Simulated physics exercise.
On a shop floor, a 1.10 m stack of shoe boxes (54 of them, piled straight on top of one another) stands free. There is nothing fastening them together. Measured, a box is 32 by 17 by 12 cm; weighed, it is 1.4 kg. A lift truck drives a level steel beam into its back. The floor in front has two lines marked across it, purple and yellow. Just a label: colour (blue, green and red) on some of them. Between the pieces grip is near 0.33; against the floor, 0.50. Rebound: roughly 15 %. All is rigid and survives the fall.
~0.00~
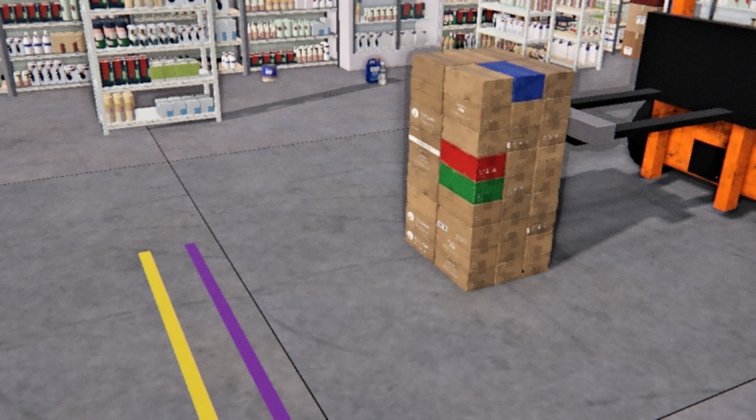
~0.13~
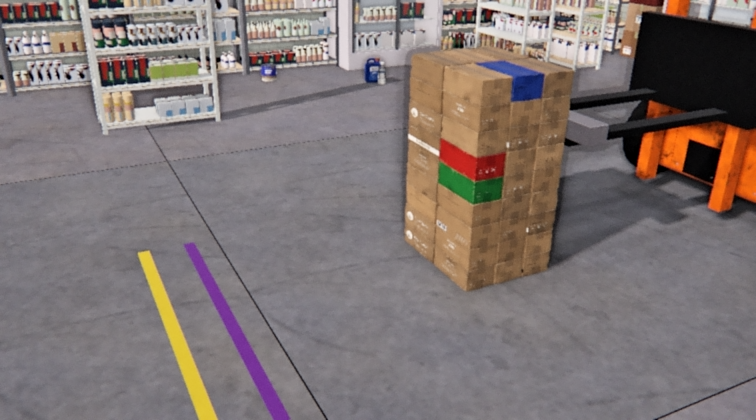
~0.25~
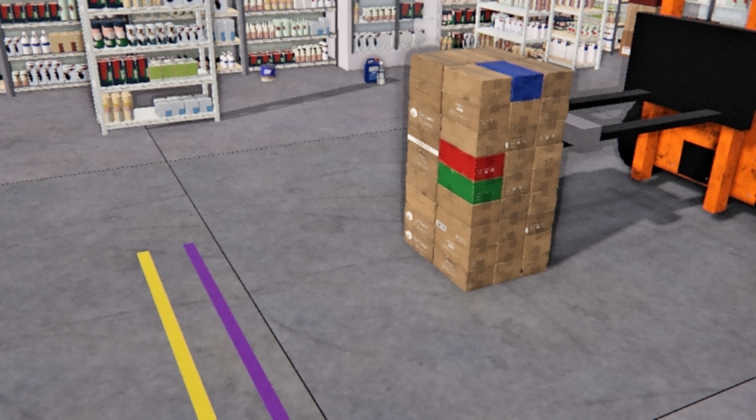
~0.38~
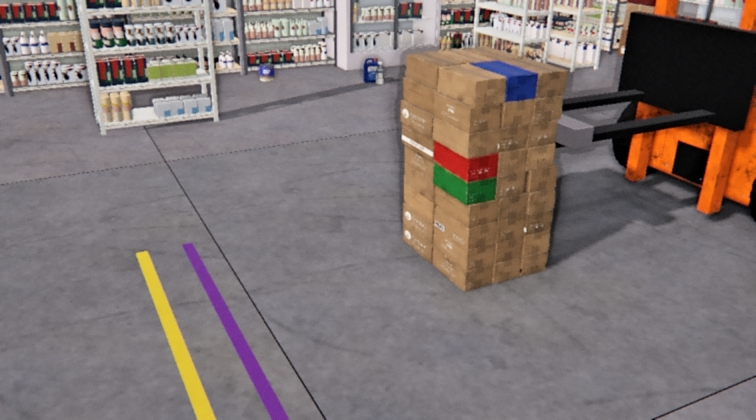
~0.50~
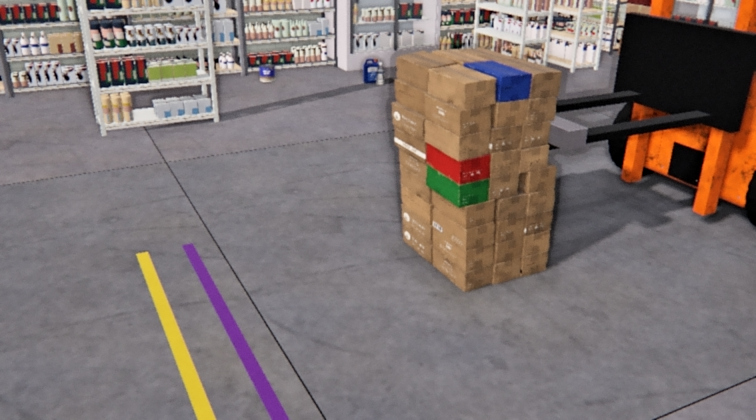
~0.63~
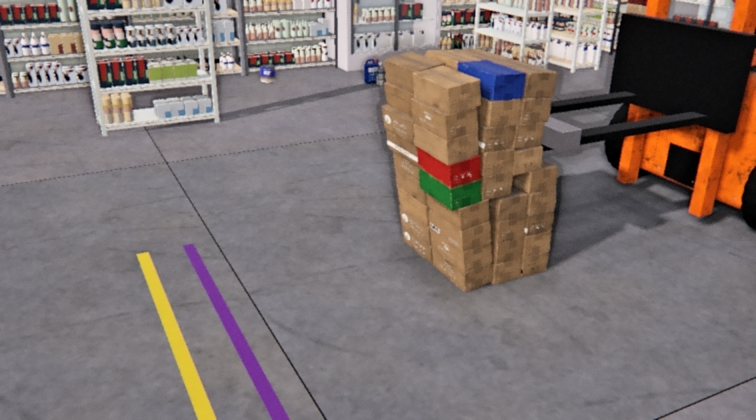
Stack of brown cardboard boxes shifting and leaning left as an orange forklift pushes into its back, yellow and purple floor lines nearby.
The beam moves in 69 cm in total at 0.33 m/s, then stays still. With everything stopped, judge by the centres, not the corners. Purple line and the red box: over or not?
The piece is left this side of the line.
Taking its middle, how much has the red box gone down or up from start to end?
At the end it is roughly 60 cm lower than at the start.
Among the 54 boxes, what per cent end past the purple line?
Estimate: About 10% of them.
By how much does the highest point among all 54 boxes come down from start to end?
I make it close to 48 cm.
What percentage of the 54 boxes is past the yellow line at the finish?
Roughly 5 in a hundred of them.
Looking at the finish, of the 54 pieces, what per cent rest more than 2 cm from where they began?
75 %.
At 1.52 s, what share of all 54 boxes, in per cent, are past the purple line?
5 percent by then.
After 1.04 s, none of the 54 boxes past the purple line, 42 disturbed; red box leaning 37°, 11 cm lower; green box leaning 37°, 8 cm lower.
After 1.52 s, 4 of the 54 boxes past the purple line; red box upside down; green box on its side.
At rest (3.1 s), 6 of the 54 boxes past the purple line; red box upside down; green box upside down; blue box upside down. As the last picture would show them, middles, red box near (277, 311), green box near (313, 303).
